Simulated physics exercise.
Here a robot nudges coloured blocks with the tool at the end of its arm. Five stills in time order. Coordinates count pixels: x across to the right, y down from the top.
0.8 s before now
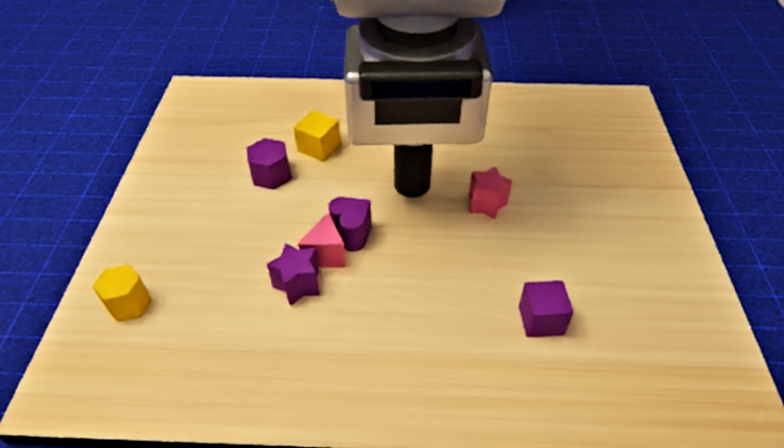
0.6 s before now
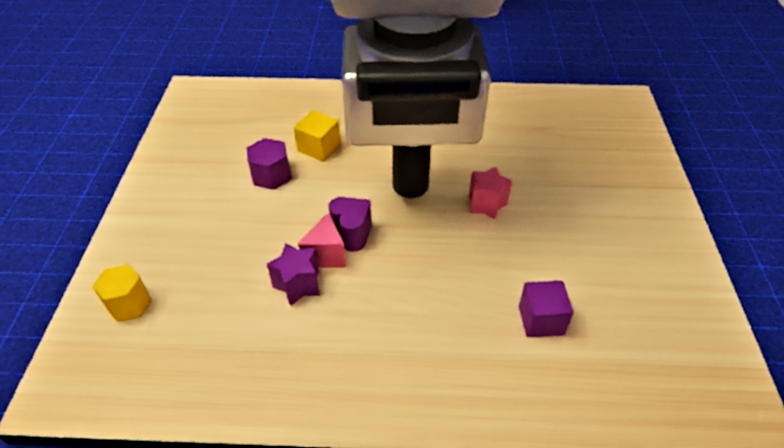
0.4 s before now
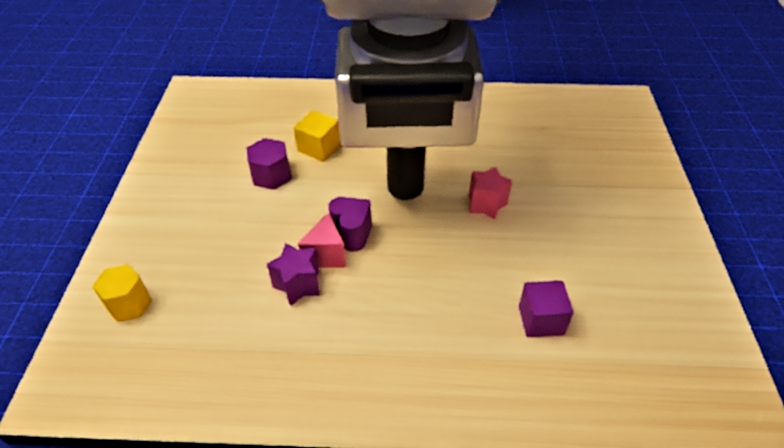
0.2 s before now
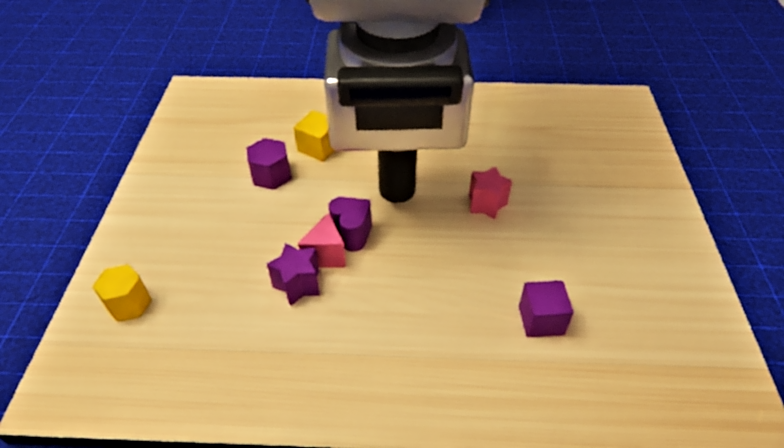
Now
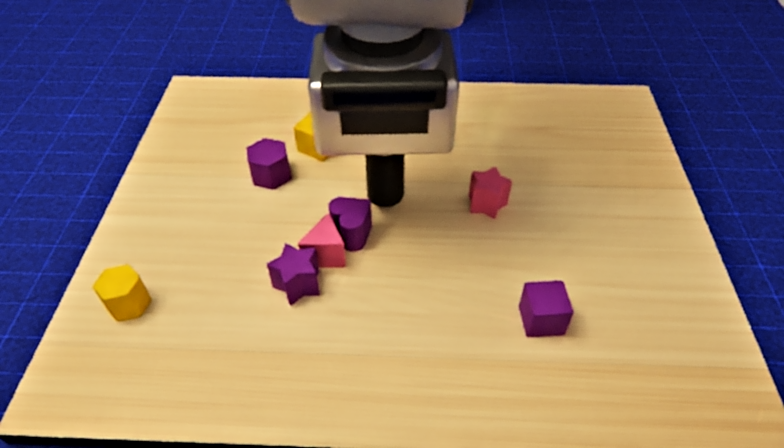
In this clip, a robot arm with a dark cylindrical tool hovers over a wooden board scattered with purple, yellow and pink blocks, then moves slightly left and a little toward the viewer, while the blocks stay still.
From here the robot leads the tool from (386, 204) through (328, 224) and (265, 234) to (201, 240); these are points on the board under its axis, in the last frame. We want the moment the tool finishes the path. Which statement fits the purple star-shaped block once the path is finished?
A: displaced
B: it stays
Answer: A.
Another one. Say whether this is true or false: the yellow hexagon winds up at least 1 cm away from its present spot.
False - the claim does not hold.
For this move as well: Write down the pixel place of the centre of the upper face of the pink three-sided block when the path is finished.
I expect it at (293, 258).
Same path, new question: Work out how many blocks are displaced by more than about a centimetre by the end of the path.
The number will come to 3 or more.
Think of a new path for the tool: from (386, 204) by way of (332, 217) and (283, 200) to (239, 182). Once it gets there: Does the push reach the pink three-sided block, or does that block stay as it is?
That block moves.
On the path given first. One third of the way, tool (326, 214); purple star-shaped block (278, 282); pink three-sided block (300, 251), turned 15° anticlockwise; purple heart (319, 227).
Two thirds of the way, tool (263, 223); purple star-shaped block (274, 291), turned 15° anticlockwise; pink three-sided block (293, 258), turned 20° anticlockwise; purple heart (310, 232), turned 20° anticlockwise.
At the end, tool (197, 230); yellow hexagon unmoved; purple hexagon unmoved; purple star-shaped block (274, 291), turned 15° anticlockwise; pink three-sided block (293, 258), turned 20° anticlockwise; purple heart (310, 232), turned 20° anticlockwise.
